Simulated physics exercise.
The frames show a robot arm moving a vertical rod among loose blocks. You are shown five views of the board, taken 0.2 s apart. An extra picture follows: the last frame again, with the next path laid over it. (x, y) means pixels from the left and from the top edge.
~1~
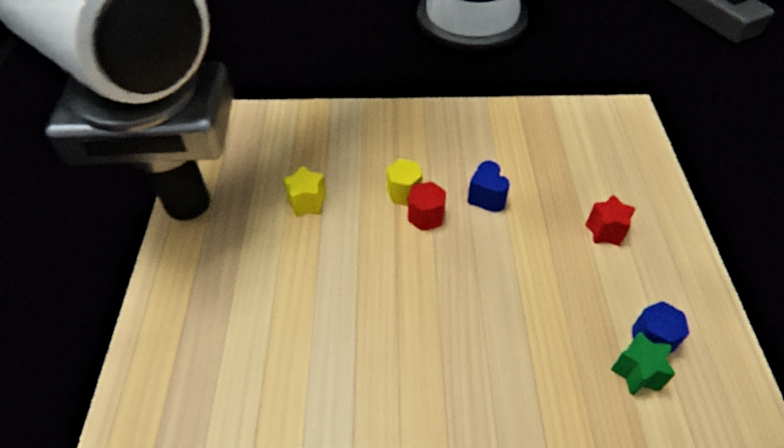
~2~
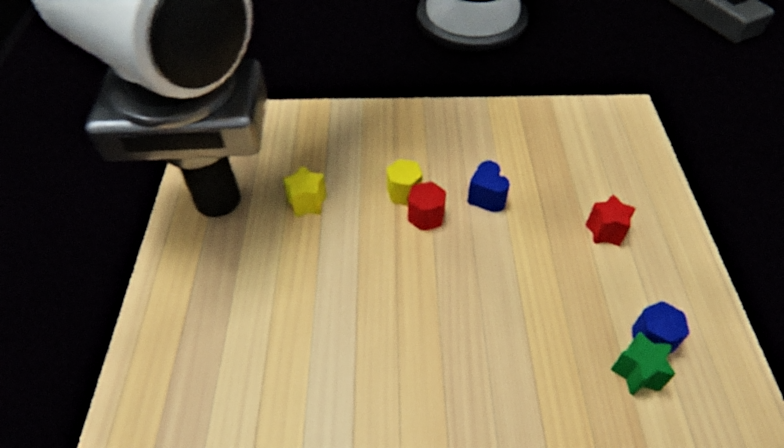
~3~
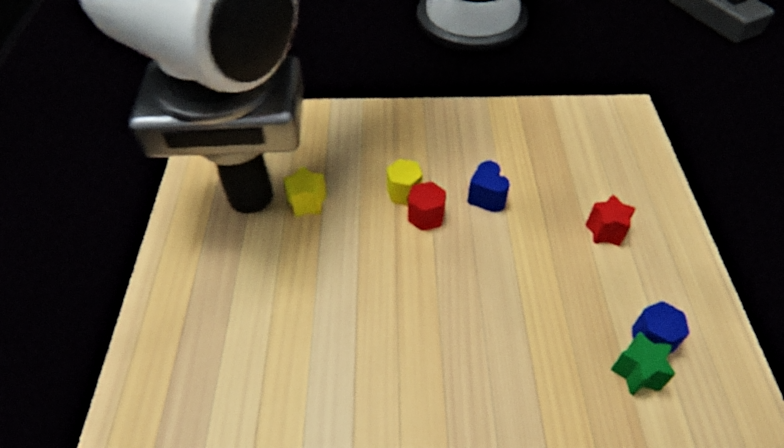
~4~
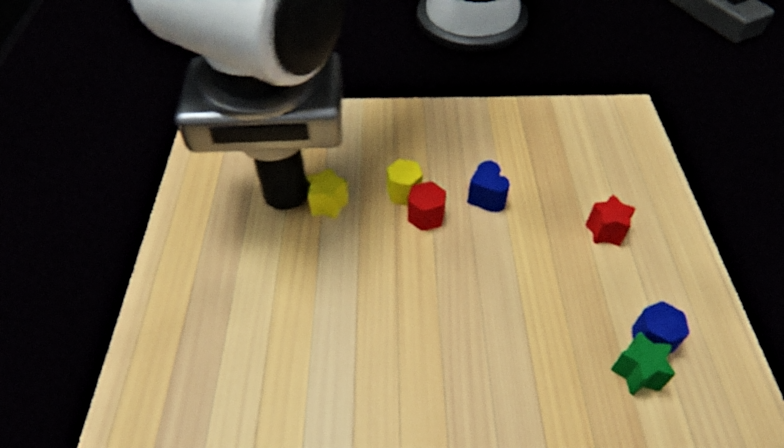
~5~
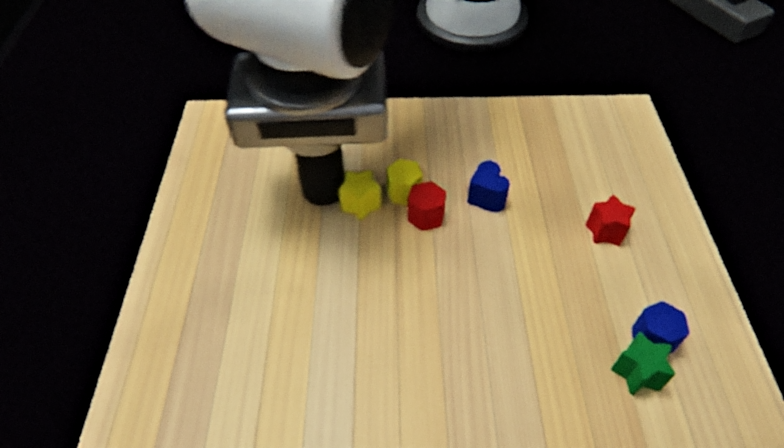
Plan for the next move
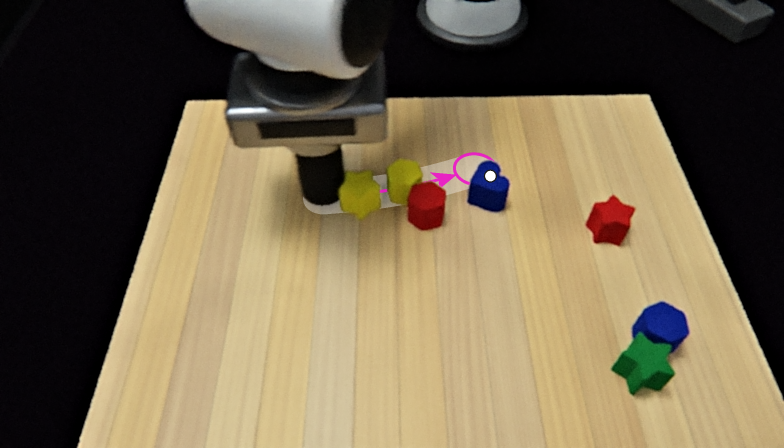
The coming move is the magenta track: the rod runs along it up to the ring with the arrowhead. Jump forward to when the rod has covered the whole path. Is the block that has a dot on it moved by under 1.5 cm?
No.
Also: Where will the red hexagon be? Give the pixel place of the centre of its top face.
If I read the scene right, the answer is (467, 208).
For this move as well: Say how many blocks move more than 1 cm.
My forecast: 3 or more.
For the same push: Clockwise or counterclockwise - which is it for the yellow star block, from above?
Clockwise, from overhead.
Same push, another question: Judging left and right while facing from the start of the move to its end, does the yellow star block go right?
The answer is yes.
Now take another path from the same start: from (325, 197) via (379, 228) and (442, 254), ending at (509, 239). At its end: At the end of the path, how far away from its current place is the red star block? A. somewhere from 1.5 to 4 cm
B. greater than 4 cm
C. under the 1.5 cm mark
The answer is C.
The line goes from (325, 197) through (403, 188) to (476, 169); the dot is on the blue heart.
On the path given first. One third of the way, rod at (378, 184); yellow star block at (414, 179); yellow hexagon at (443, 165); red hexagon at (441, 199), turned 35° clockwise.
Two thirds of the way, rod at (430, 174); yellow star block at (461, 179), turned 30° clockwise; yellow hexagon at (474, 156), turned 25° anticlockwise; red hexagon at (465, 207), turned 95° clockwise; blue heart at (498, 177), turned 15° clockwise.
At the end, rod at (477, 161); yellow star block at (473, 180), turned 65° clockwise; yellow hexagon at (518, 151); red hexagon at (467, 208), turned 95° clockwise; blue heart at (512, 182).
